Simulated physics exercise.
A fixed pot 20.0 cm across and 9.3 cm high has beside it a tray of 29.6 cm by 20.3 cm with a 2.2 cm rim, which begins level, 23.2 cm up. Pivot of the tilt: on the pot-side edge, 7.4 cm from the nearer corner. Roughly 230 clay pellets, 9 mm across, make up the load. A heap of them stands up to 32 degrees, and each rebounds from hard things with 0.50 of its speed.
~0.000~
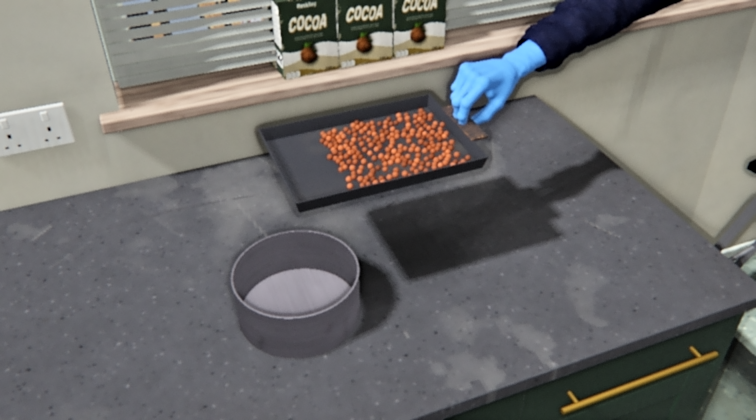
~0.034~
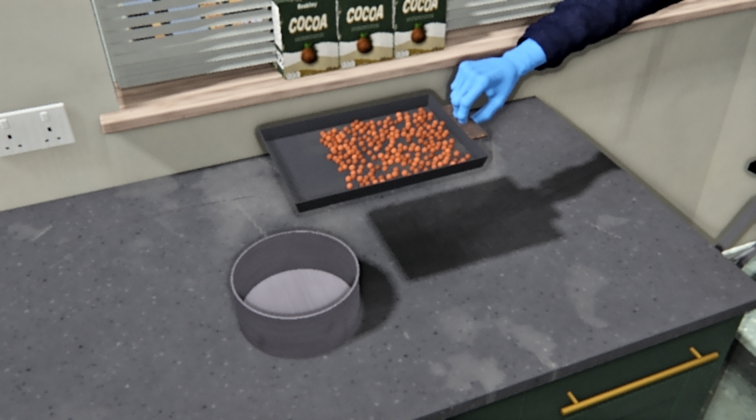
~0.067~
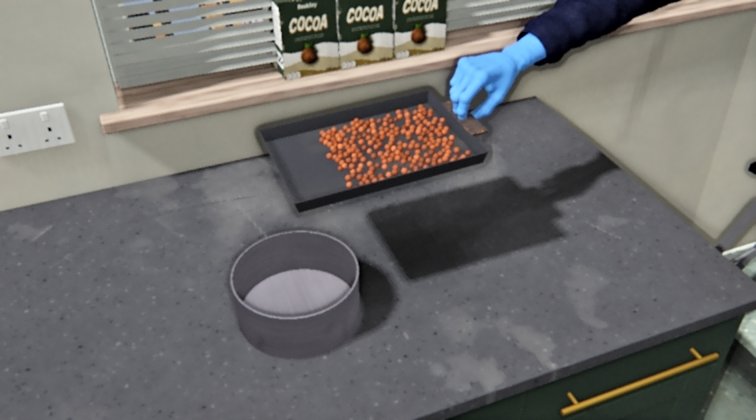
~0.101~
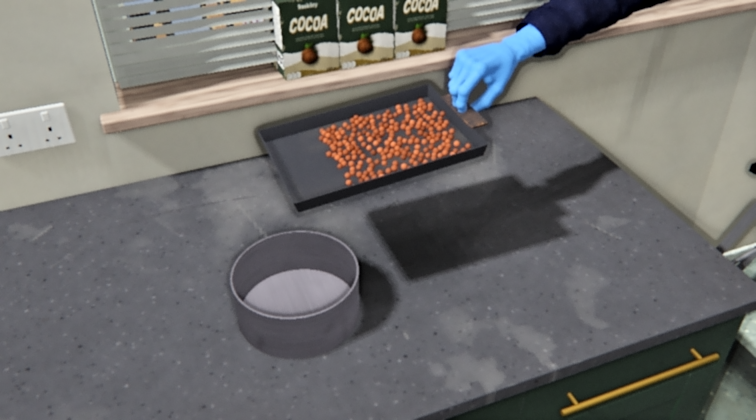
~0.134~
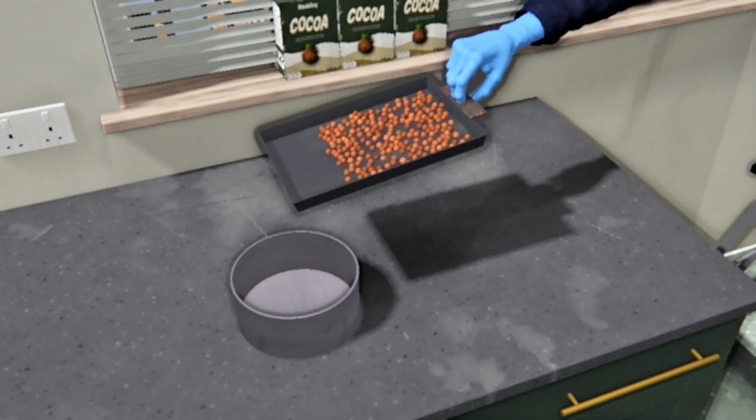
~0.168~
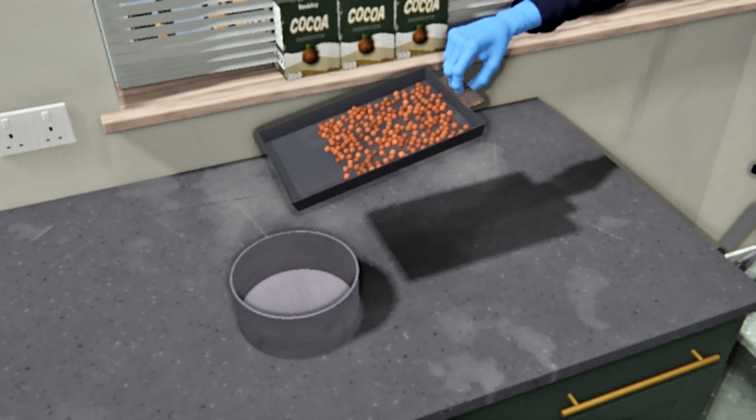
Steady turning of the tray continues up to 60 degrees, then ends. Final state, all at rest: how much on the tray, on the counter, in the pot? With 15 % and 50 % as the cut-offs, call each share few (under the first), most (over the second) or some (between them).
My estimate: Tray: Most, counter: Some, pot: Few.
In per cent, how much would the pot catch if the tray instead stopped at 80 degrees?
Around 10 in a hundred.
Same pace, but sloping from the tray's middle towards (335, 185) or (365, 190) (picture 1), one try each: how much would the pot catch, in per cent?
Roughly 35 % for the first direction, roughly 15 % for the second.
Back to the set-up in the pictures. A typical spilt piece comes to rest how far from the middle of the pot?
Roughly 20 cm.
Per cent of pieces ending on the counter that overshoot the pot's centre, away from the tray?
Estimate: Roughly 100 per cent of the pieces.
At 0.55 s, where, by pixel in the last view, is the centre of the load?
At that time the load is centred around (301, 130).
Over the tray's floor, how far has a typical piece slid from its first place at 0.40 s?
Roughly 2 cm.
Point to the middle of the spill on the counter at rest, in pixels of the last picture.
Middle of the spill at rest: Roughly (196, 277).
After 0.40 s, tilt 37 degrees; the tray holds 100 %, the pot 0 %.
After 0.55 s, tilt 53 degrees; the tray holds 100 %, the pot 0 %.
After 0.83 s, tilt 60 degrees; the tray holds 70 %, the pot 0 %.
At rest (1.7 s), tray 65 %, counter 25 %, pot 10 %.
